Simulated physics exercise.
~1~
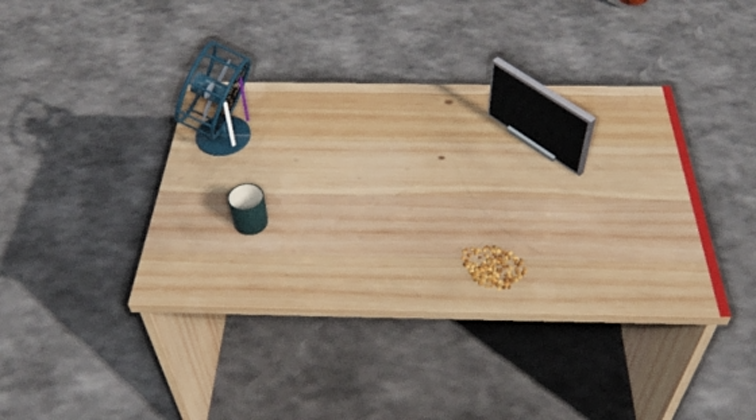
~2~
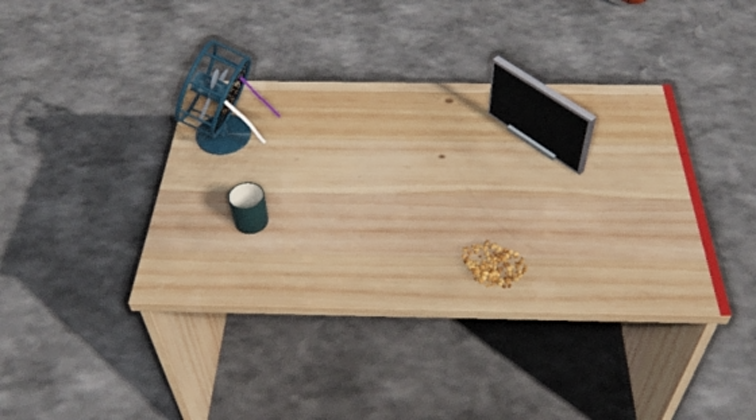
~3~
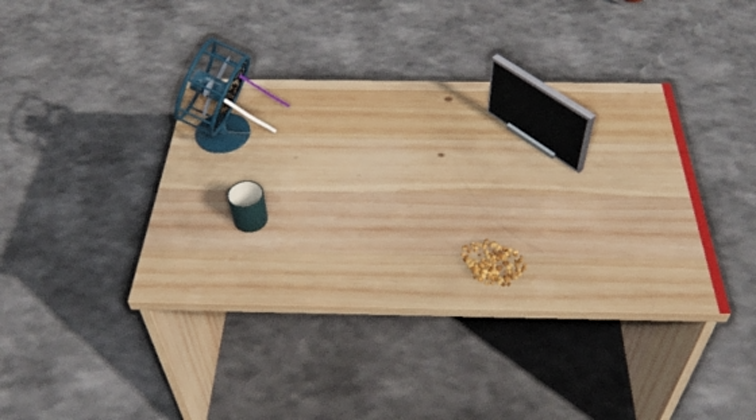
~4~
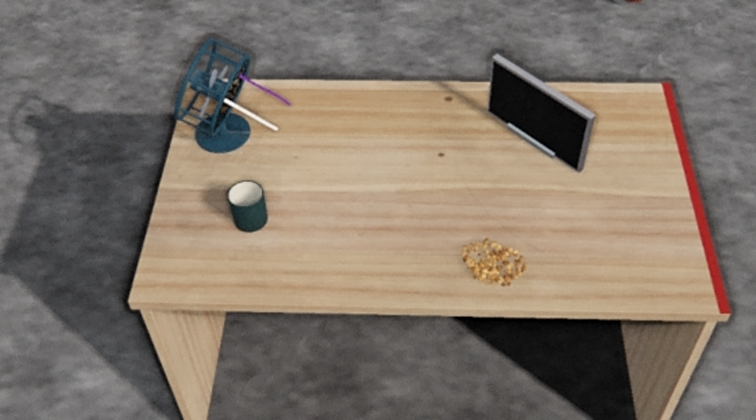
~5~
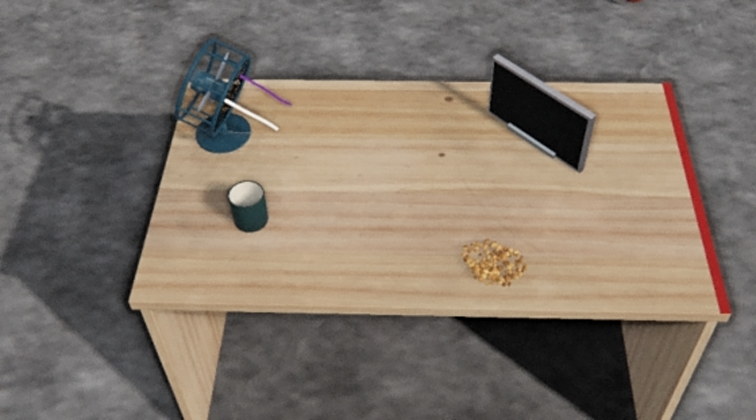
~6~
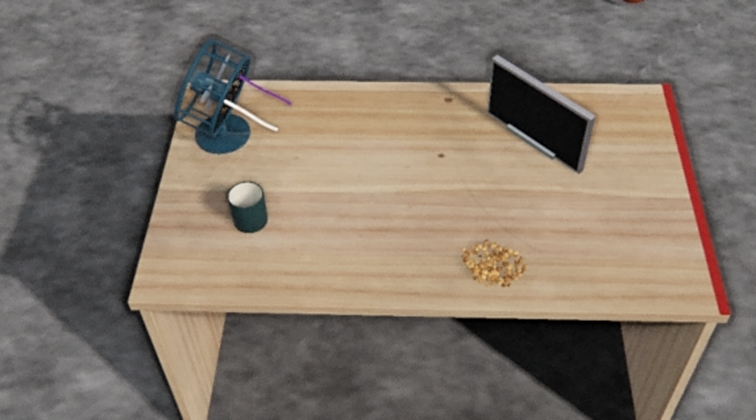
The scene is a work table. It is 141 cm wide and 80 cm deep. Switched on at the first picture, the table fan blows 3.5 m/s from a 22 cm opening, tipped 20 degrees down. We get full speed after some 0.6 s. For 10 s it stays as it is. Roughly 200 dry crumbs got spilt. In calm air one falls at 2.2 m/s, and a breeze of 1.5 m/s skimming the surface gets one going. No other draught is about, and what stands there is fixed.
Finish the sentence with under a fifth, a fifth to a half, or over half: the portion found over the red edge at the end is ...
The portion found there is under a fifth.
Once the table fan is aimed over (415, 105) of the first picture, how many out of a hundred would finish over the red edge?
In that case some 0 per cent.
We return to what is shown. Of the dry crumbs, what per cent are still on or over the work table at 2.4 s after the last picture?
I'd put it near 0 per cent at that time.
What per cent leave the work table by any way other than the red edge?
The share is about 100 %.
Then, 1.2 s after the last picture, 0 % are over the red edge; 100 % have settled or left.
Then, 2.4 s after the last picture, 0 % are over the red edge; 100 % have settled or left.
Then, 4.7 s after the last picture, 0 % are over the red edge; 100 % have settled or left.
Then, 9.2 s after the last picture, at the end, 0 % are over the red edge.
